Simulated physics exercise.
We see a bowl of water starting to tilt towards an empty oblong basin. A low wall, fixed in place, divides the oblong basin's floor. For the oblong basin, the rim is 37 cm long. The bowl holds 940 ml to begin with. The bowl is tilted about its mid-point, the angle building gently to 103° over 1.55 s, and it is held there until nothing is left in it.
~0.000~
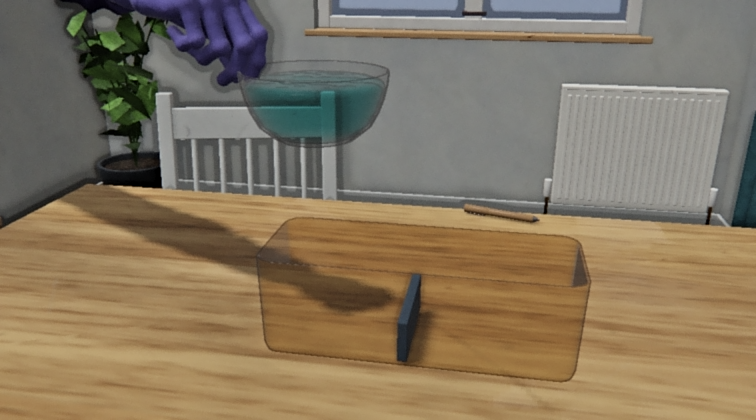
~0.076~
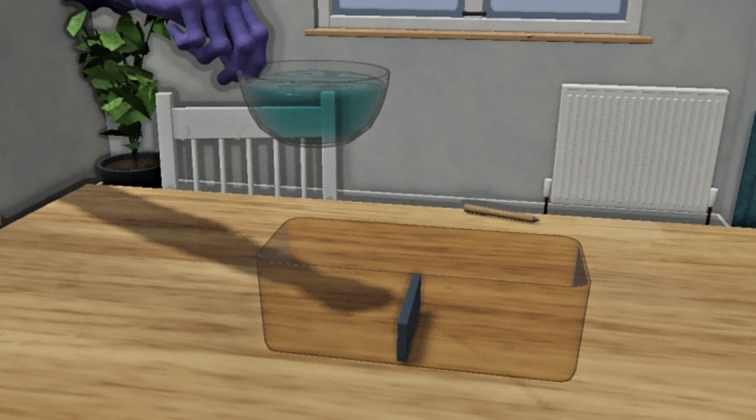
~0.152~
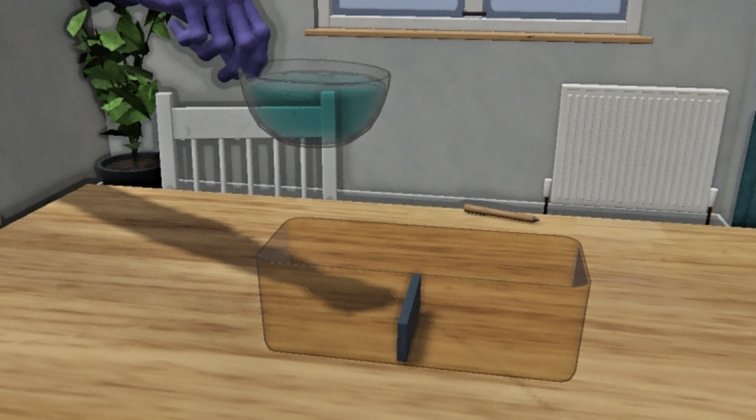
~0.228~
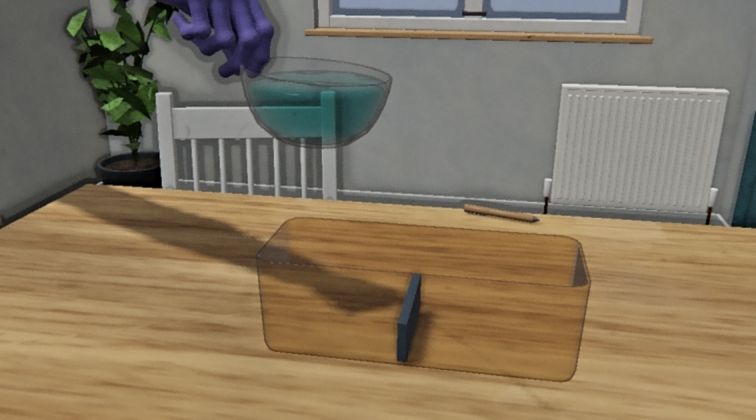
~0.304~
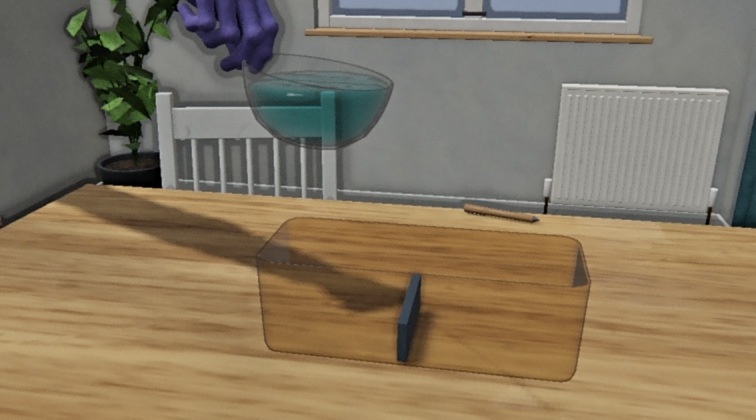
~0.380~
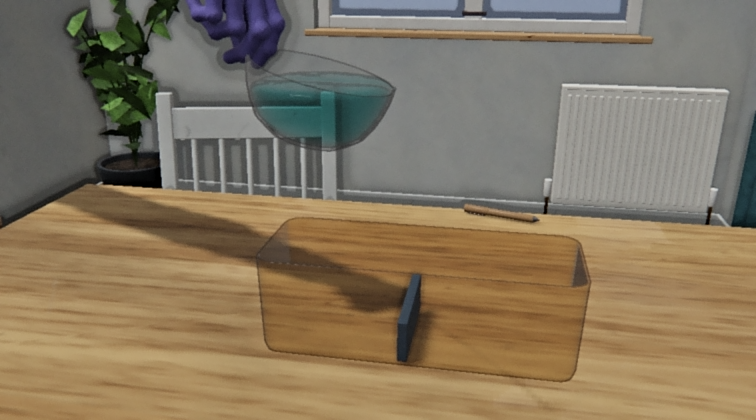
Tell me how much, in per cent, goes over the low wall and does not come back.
I would say about 84 per cent.
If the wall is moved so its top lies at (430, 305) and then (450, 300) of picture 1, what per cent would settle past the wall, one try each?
The first gives near 70 per cent and the second near 55 per cent.
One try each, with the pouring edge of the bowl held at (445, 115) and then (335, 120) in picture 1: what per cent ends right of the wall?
It comes to 100 per cent, and then 20 per cent.
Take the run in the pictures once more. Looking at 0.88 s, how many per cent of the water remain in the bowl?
Still held: Roughly 38 % of the total.
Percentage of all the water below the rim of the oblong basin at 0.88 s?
About 28%.
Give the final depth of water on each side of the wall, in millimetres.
The left side settles near 6 mm and the right side near 32 mm.
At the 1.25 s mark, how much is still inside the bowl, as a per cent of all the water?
Some 3 per cent.
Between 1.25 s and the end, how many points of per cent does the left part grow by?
About 8 per cent.
By 0.88 s the tilt is 62° and 39 per cent is still to pour, 2 is left of the wall and 27 right of it.
By 1.25 s the tilt is 94° and 3 per cent is still to pour, 8 is left of the wall and 83 right of it.
By 1.63 s the tilt is 103° and 0 per cent is still to pour, 15 is left of the wall and 84 right of it.
By 2.05 s the tilt is 103° and 0 per cent is still to pour, 15 is left of the wall and 84 right of it.
At rest 15 per cent lies left of the wall, 84 right of it and 1 outside.
